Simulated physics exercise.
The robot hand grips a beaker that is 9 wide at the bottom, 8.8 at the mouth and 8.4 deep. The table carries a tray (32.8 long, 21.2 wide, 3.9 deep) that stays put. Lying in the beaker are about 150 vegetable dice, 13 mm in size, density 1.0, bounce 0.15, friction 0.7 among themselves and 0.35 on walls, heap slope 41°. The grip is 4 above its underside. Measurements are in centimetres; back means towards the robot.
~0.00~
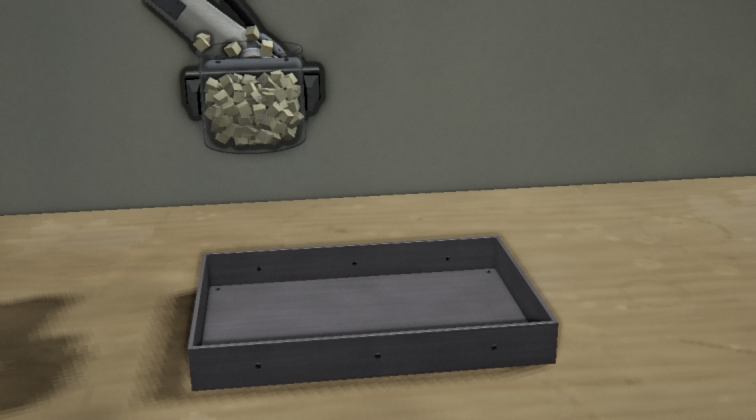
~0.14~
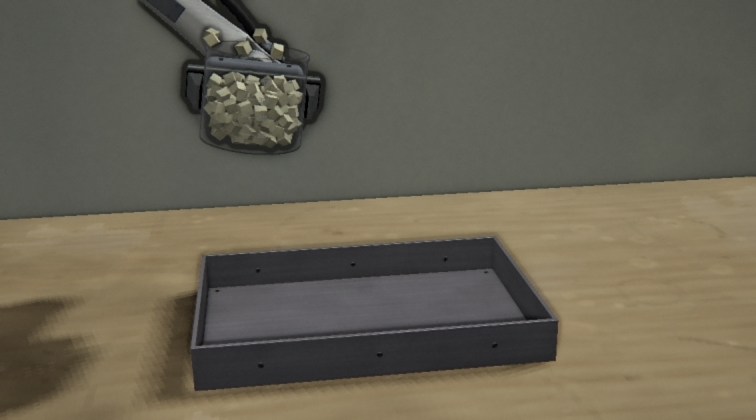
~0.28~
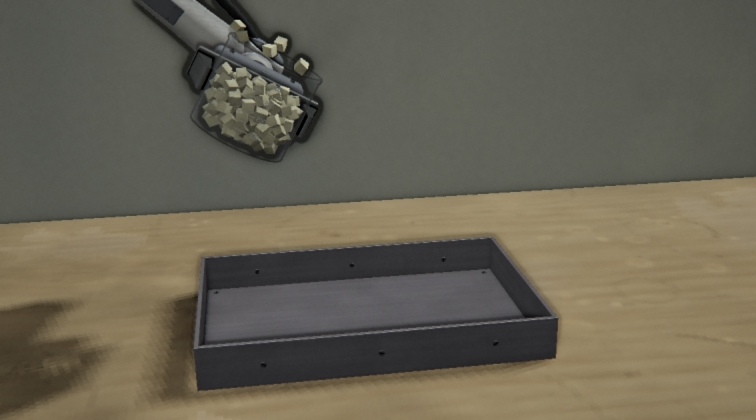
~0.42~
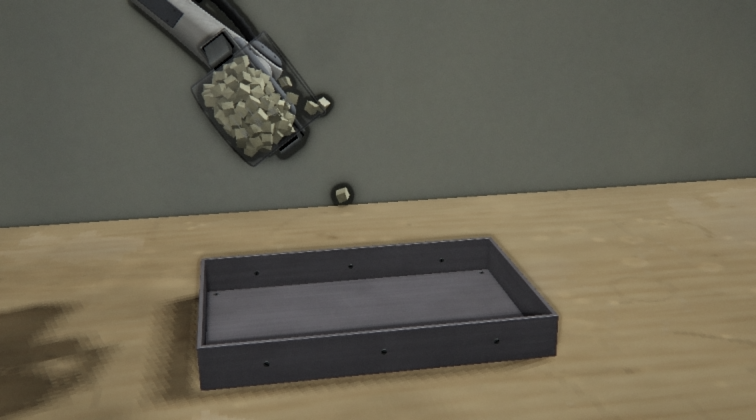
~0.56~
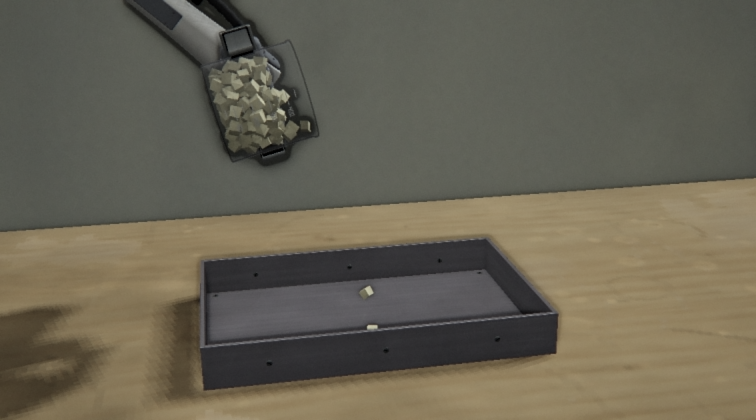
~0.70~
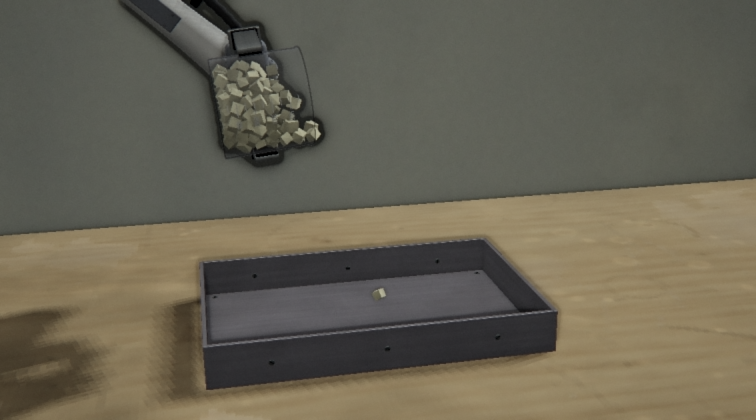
A pale wooden table stands before a plain grey-green wall, seen from slightly above with a nearly still camera. A shallow dark grey tray sits on the table, and above it at upper left a grey robot arm holds a clear, dark-edged beaker heaped with cream-coloured cubes. The arm tips the beaker steeply to the right, the cubes shift inside it, and a couple drop into the tray.
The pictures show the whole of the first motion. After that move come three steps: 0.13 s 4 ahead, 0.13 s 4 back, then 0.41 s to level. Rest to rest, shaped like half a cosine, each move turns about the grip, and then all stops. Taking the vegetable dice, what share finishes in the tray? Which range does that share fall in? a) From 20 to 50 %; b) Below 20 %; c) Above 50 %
Option a: From 20 to 50 %.
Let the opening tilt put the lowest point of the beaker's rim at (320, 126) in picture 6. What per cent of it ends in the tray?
Somewhere around 20 %.
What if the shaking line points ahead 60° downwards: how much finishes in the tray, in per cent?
About 5 per cent.
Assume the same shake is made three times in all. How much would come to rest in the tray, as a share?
That would give close to 70 percent.
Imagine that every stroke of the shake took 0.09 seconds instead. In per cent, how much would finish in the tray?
That would give around 65 per cent.
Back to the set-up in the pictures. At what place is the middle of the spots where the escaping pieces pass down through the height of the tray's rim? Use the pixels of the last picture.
(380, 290).
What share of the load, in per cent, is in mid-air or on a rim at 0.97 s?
Estimated fraction: Near 22 %.
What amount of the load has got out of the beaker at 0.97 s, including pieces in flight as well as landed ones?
Near 25 per cent so far.
By 0.97 s, tilted 84° forward, highest piece 25 above the table; 111 in the beaker, 3 in the tray, 32 in flight or on a rim.
By 1.24 s, tilted 20° forward, highest piece 28 above the table; 92 in the beaker, 54 in the tray.
By 1.57 s, level, highest piece 26 above the table; 92 in the beaker, 54 in the tray.
By 2.62 s, level, highest piece 26 above the table; 92 in the beaker, 54 in the tray.
Final count, 92 in the beaker, 54 in the tray. That is 37 % in the tray.
